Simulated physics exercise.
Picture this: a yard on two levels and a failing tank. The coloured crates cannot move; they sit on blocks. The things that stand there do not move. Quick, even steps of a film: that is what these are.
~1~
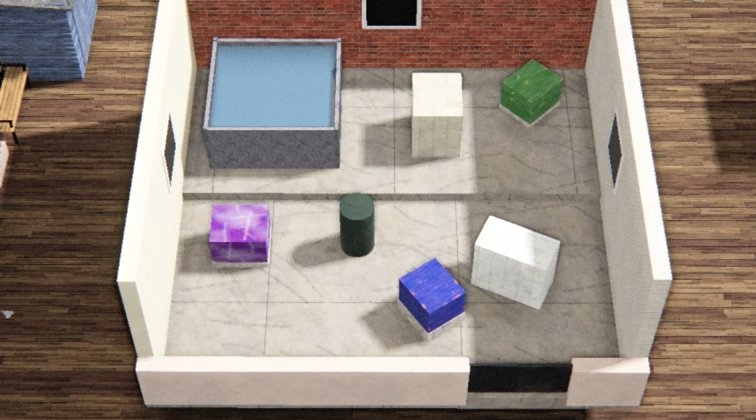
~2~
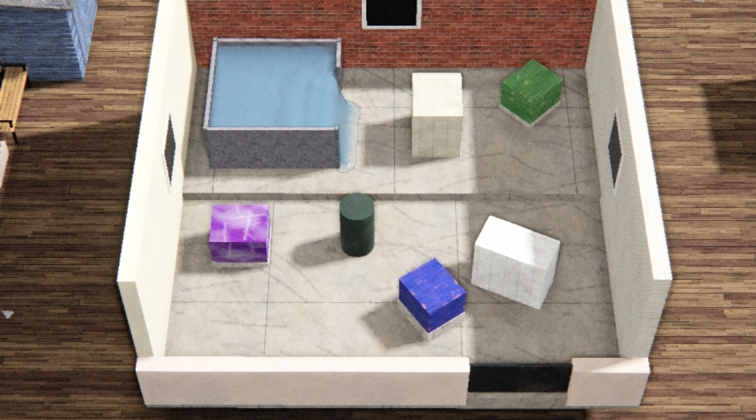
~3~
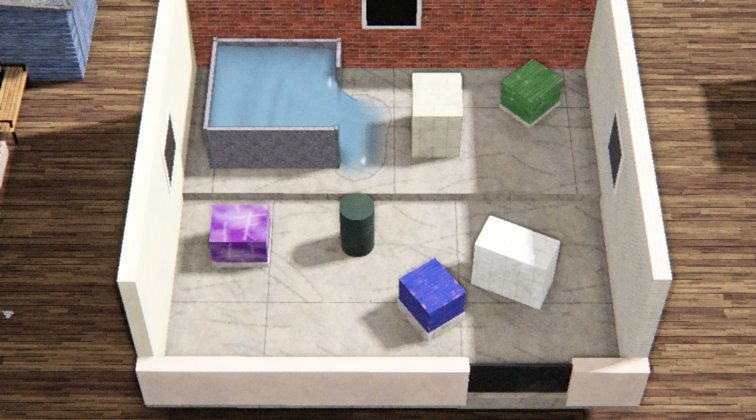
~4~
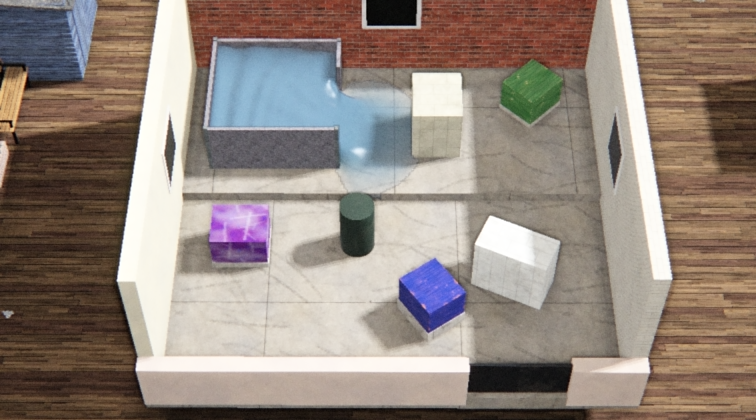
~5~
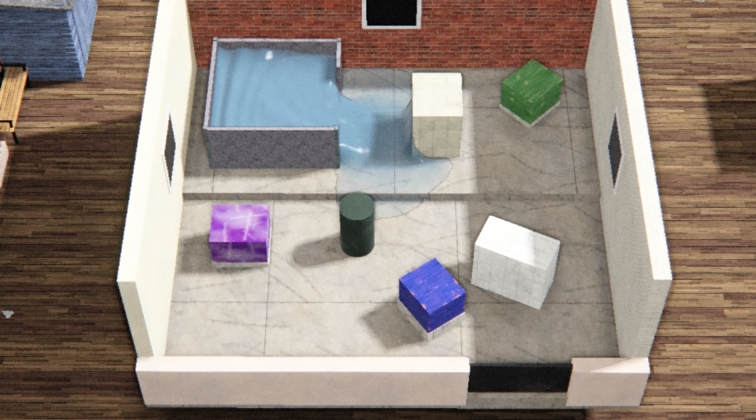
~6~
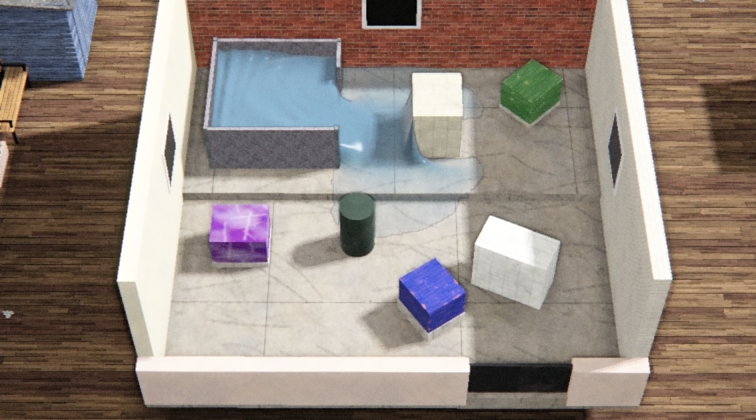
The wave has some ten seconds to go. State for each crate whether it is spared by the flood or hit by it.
My prediction: Green crate: Not safe; blue crate: Not safe; purple crate: Not safe.
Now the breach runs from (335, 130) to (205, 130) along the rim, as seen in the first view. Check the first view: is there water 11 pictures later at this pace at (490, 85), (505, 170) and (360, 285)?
The first point is unwetted, the second unwetted, the third swamped.
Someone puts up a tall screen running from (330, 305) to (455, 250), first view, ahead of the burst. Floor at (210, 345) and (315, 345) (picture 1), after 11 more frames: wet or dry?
As listed: Free of water, dry.
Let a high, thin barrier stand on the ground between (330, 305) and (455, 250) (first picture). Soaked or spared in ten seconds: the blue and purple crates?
Then: Blue escapes it, purple takes water.
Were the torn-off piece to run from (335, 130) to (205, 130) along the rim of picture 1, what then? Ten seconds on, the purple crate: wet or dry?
Looking at the purple crate, it is hit.
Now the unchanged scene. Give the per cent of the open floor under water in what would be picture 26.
About 75 percent.
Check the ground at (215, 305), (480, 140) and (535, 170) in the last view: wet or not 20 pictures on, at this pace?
Going through them in order, I'd call them clear, drenched and drenched.
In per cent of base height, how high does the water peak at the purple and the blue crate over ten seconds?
Taking them in the order asked, 140 percent and 130 percent.
A moment on, water covers 30 % of the floor; the green crate water round its plinth, the blue crate water round its plinth, the purple crate not reached.
Next, water covers 50 % of the floor; the green crate water round its plinth, the blue crate water round its plinth, the purple crate not reached.
Then, water covers 75 % of the floor; the green crate water round its plinth, the blue crate water round its plinth, the purple crate not reached.
Later, water covers 95 % of the floor; the green crate water round its plinth, the blue crate water round its plinth, the purple crate water round its plinth.
In the end, water covers 95 % of the floor; the green crate was topped, the blue crate was topped, the purple crate was topped.
